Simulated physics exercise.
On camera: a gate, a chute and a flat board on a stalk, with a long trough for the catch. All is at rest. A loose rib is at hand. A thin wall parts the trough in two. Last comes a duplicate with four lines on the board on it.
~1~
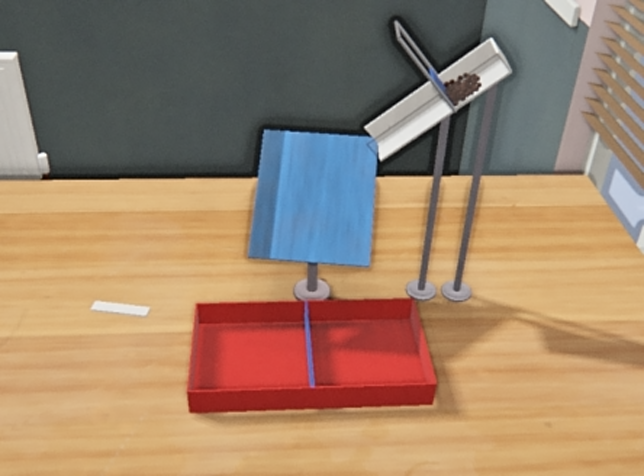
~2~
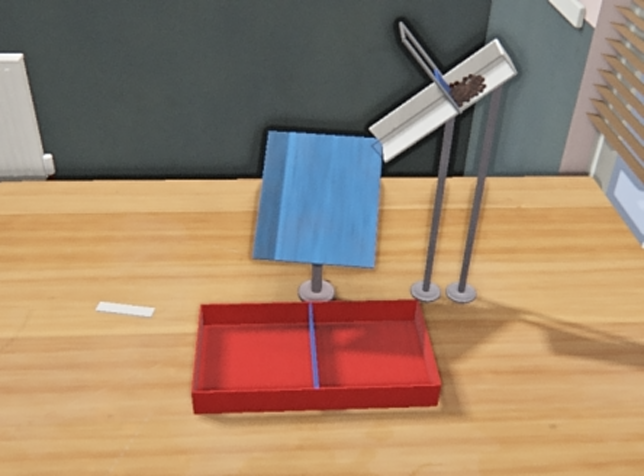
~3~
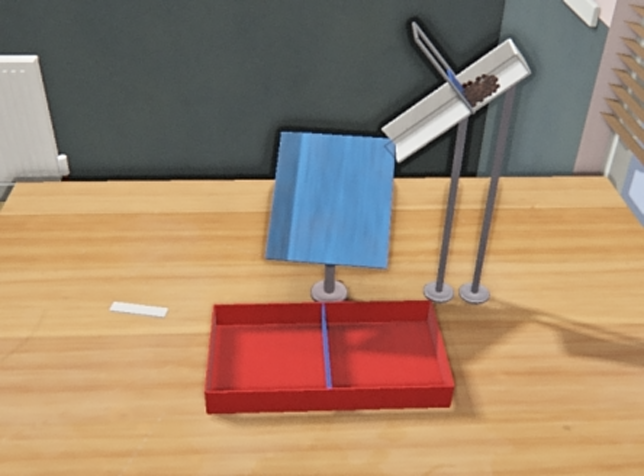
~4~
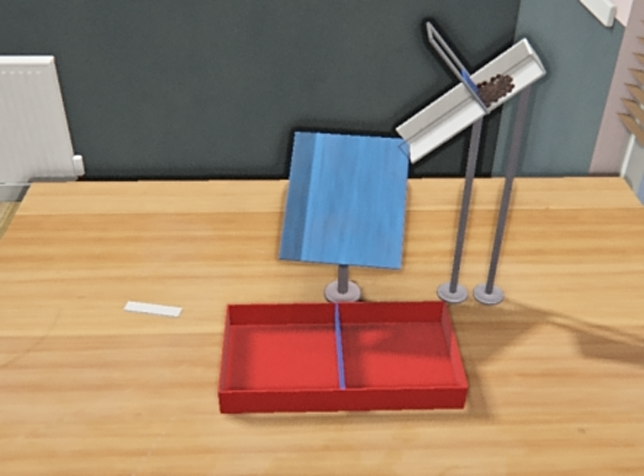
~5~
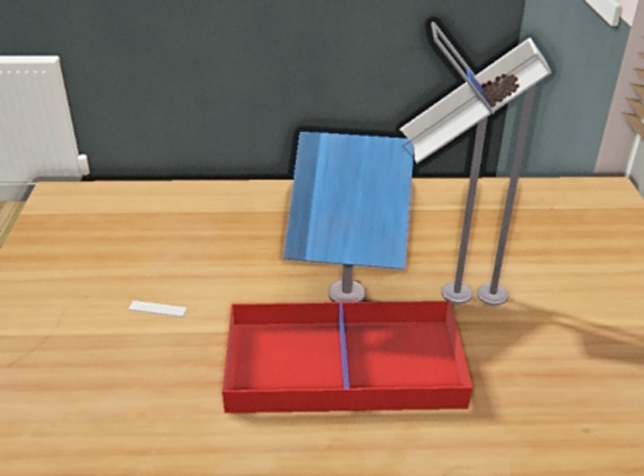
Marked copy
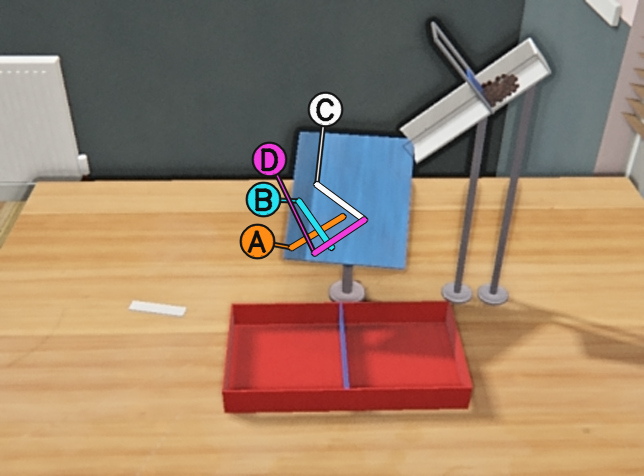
A table holds a motionless red trough, board and chute as the view pans left.
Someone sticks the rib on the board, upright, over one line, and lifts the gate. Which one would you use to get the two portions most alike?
B beats the others.
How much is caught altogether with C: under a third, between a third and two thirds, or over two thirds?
It is over two thirds.
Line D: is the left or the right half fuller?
The left half.
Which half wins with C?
The right half.
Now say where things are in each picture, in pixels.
In the first frame, load behind the gate at (462, 92), allspice berries; lip of the chute at (379, 152), sloping fairly steeply.
In the second frame, middle of the board at (320, 197), tilted fairly steeply; middle of its low edge at (313, 263); of its high edge at (326, 135).
In the third frame, front corners of the trough at (205, 392) and (454, 386); front end of its middle wall at (330, 389); gate still shut at (453, 80).
In the fourth frame, middle of the load at (495, 94); lip at (411, 154).
In the fifth frame, middle of the load at (500, 93); lip at (416, 154).
On the marked copy, line A from (343, 216) to (291, 247); line B from (298, 201) to (331, 247); line C from (316, 184) to (362, 218); line D from (364, 219) to (314, 253).
With A, of what is caught, most in the left half, a small part in the right.
With B, of what is caught, about a third in the left half, about two thirds in the right.
With C, of what is caught, a small part in the left half, nearly all in the right.
With D, of what is caught, most in the left half, a small part in the right.
